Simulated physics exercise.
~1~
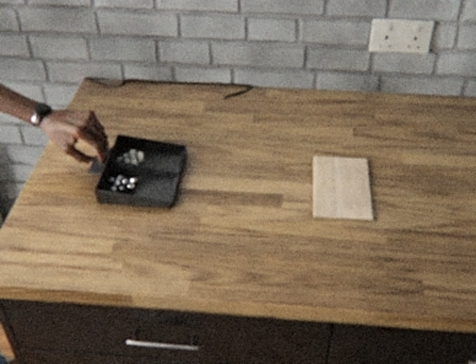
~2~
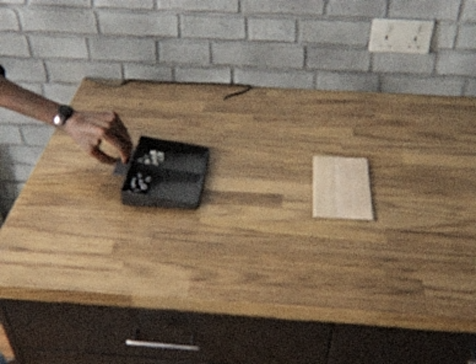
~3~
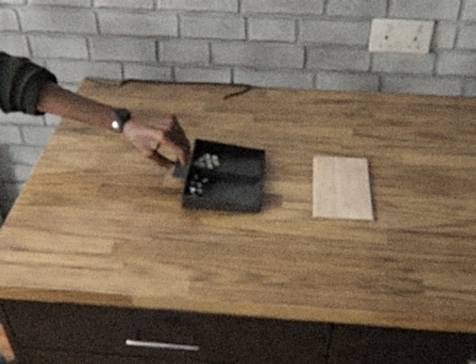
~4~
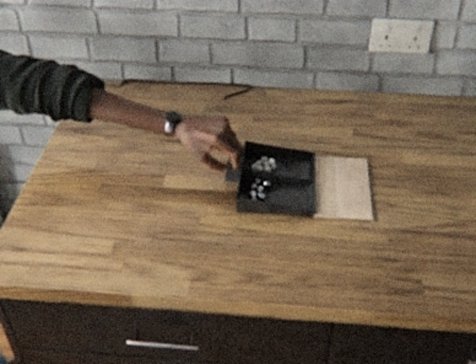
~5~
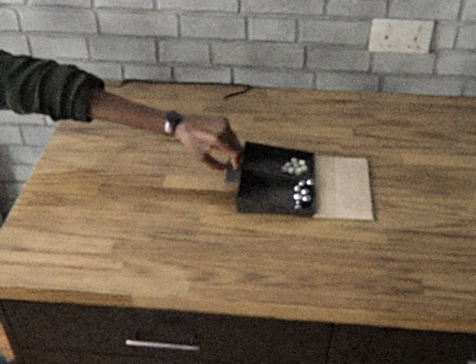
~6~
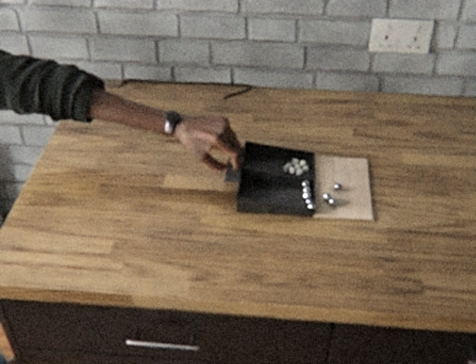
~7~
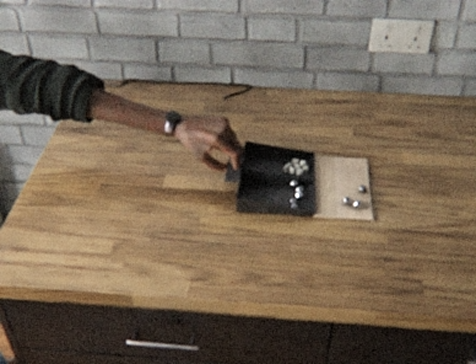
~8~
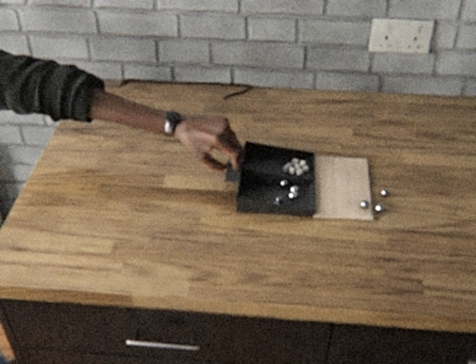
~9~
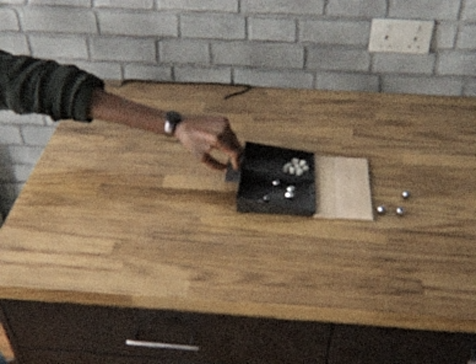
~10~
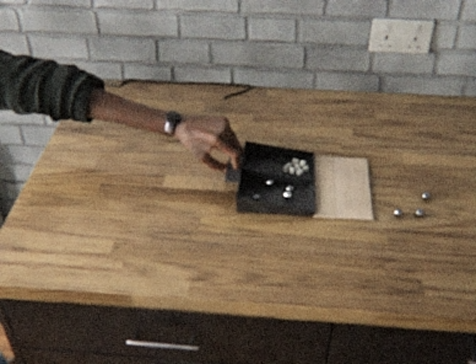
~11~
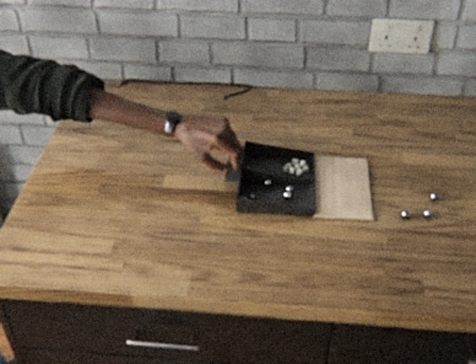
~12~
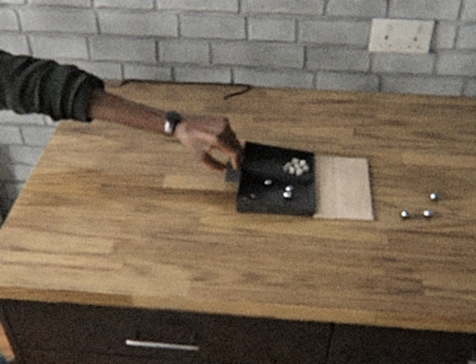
A hand with a wristwatch and dark sleeve pushes a black, two-part tray rightwards across a wooden counter, seen from above and in front, with a pale brick wall and white socket behind. Small shiny balls sit in the near part and pale bits in the far part. The tray slides up to a flat, light wooden board and stops dead. Both lots slide on towards the front rim. Three balls spill over it, roll across the board and come to rest on the counter beyond, while the other balls and all the pale bits stay inside.
